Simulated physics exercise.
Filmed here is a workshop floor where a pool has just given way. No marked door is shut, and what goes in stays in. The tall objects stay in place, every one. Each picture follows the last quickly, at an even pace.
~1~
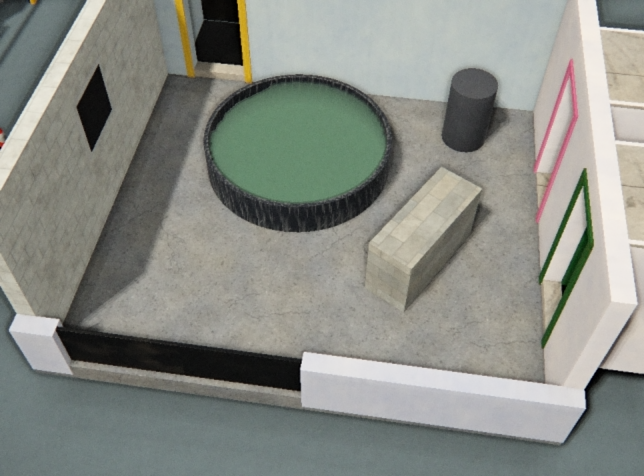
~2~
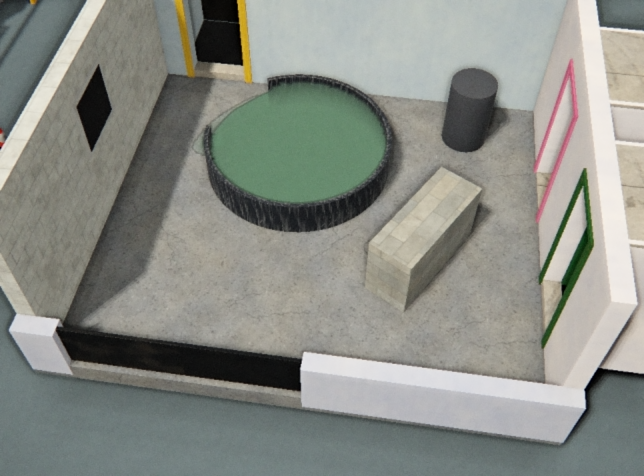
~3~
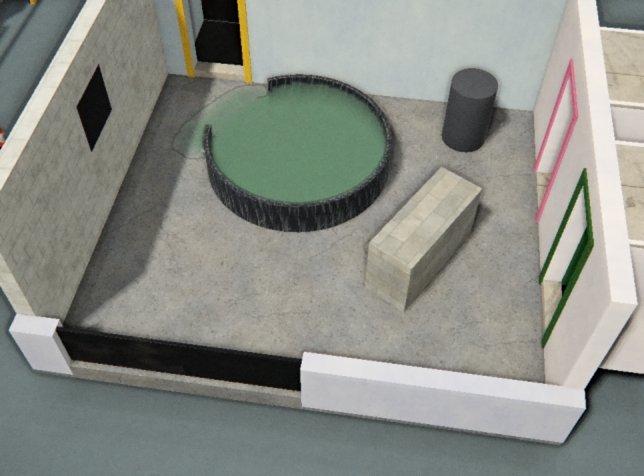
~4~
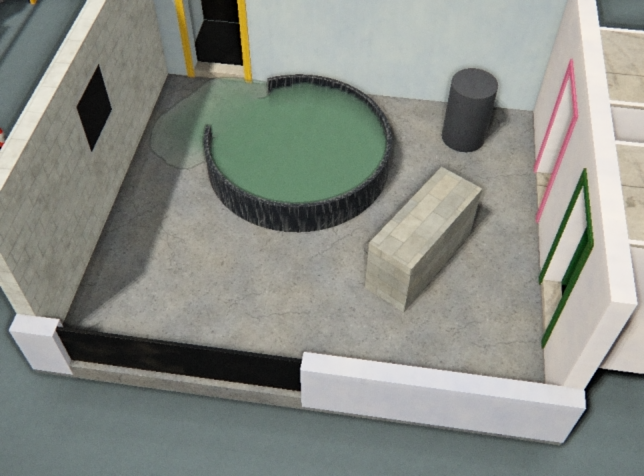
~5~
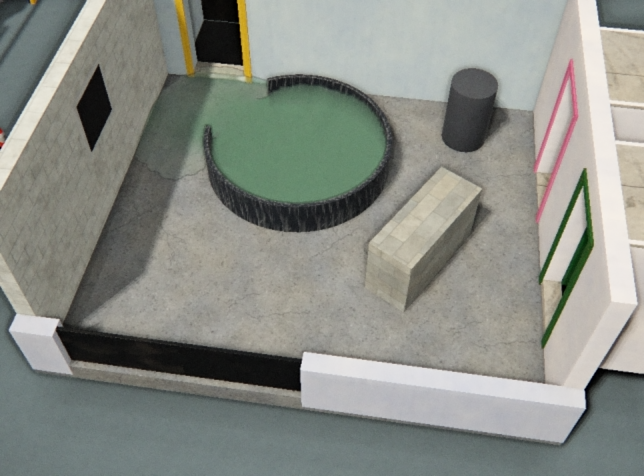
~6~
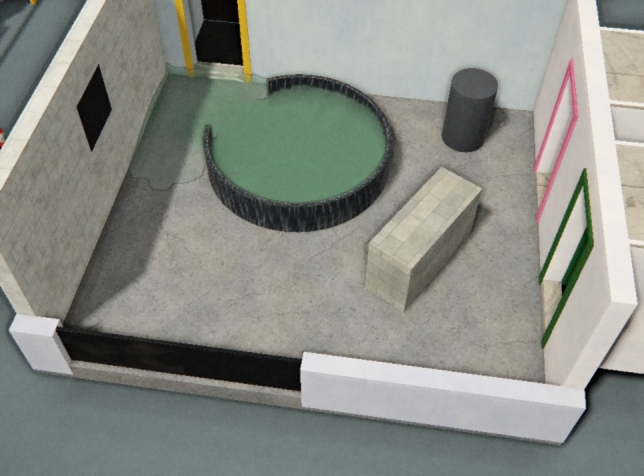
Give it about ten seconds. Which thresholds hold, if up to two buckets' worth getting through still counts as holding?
The yellow door does not hold; the pink door holds; the green door holds.
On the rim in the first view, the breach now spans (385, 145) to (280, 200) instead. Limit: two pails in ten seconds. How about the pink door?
So pink door ends up above.
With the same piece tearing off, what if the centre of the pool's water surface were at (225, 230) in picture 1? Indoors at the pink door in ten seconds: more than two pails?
Note: Pink door door, limit exceeded.
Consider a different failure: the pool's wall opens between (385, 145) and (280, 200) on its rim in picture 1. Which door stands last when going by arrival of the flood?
My pick is the yellow one.
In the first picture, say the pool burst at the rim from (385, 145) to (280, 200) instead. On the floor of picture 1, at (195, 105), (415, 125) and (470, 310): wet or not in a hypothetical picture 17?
Point by point: Unwetted; unwetted; unwetted.
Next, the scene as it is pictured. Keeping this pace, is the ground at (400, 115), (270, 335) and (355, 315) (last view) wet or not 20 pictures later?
First spot soaked, second not wet, third not wet.
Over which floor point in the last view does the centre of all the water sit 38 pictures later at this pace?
The balance point is around (259, 185).
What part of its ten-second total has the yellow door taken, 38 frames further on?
Roughly 95 per cent.
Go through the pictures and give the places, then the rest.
The round tank at (298, 139) is whole and still, in the first picture.
The front is at a hidden place, out from the gap at (234, 116), in the second picture.
The front is at (180, 146), out from the gap at (234, 118), in the third picture.
Water pours out at (234, 119) and has run to (160, 150), in the fourth picture.
Water pours out at (234, 119) and has run to (137, 150), in the fifth picture.
Water pours out at (234, 119) and has run to (130, 166), in the sixth picture.
A moment on, water covers 15 % of the floor; the yellow door under two buckets in, the pink door not reached, the green door not reached.
Next, water covers 20 % of the floor; the yellow door far over two buckets in, the pink door not reached, the green door not reached.
Then, water covers 45 % of the floor; the yellow door far over two buckets in, the pink door not reached, the green door not reached.
Later, water covers 75 % of the floor; the yellow door far over two buckets in, the pink door wet at the sill, nothing in, the green door not reached.
In the end, water covers 95 % of the floor; the yellow door far over two buckets in, the pink door under two buckets in, the green door wet at the sill, nothing in.
